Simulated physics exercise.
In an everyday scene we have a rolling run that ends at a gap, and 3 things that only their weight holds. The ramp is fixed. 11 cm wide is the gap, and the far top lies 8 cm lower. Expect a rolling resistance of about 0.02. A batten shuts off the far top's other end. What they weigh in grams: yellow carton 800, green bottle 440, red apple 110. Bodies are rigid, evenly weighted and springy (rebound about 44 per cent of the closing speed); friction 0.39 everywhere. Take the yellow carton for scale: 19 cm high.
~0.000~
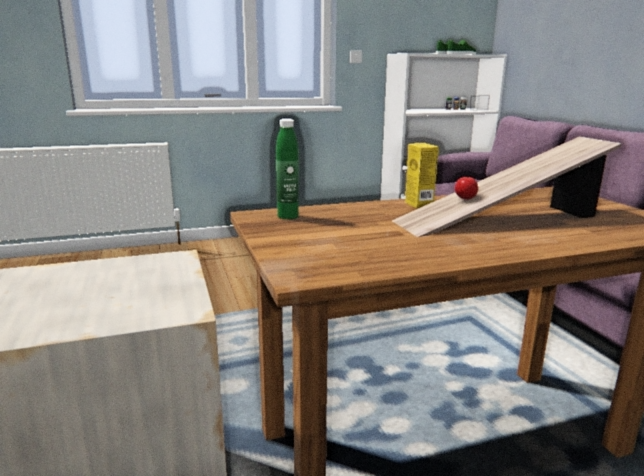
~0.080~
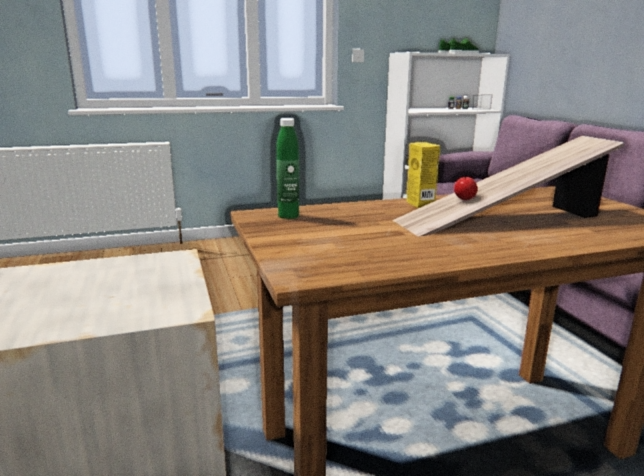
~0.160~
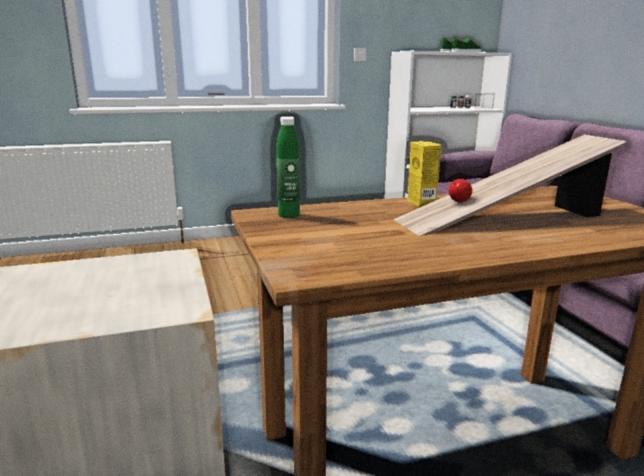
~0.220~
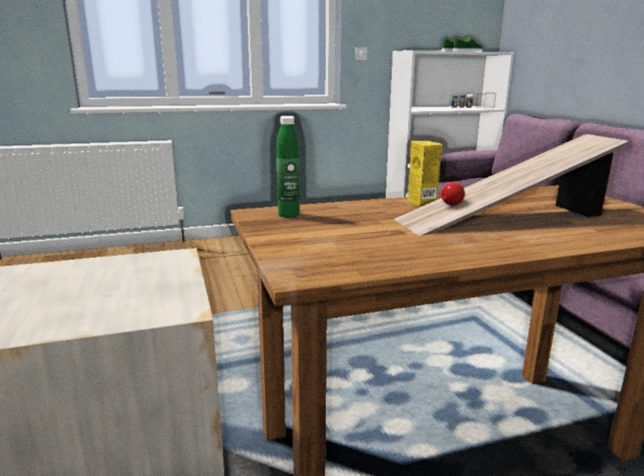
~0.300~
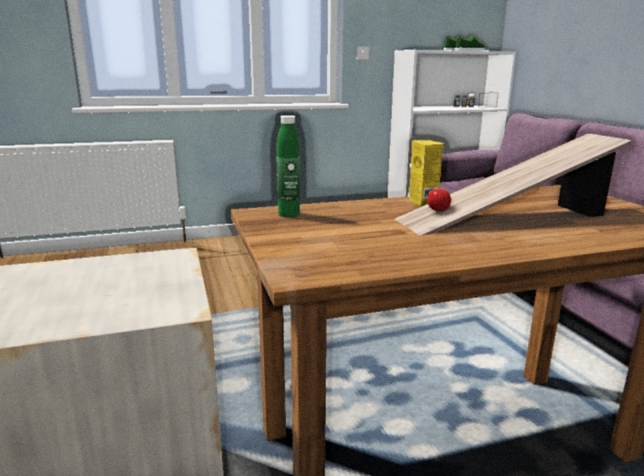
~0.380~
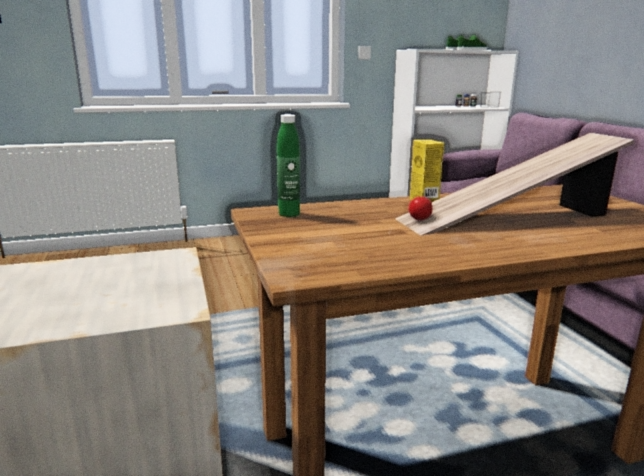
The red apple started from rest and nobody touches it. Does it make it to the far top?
The jump works.
Around 0.78 s, 11 cm of run left; red apple near (293, 225).
Around 1.18 s, 20 cm past the table's edge; red apple near (160, 268).
Finally (1.6 s), 49 cm past the table's edge; the bystanders still in place (within 8 cm).
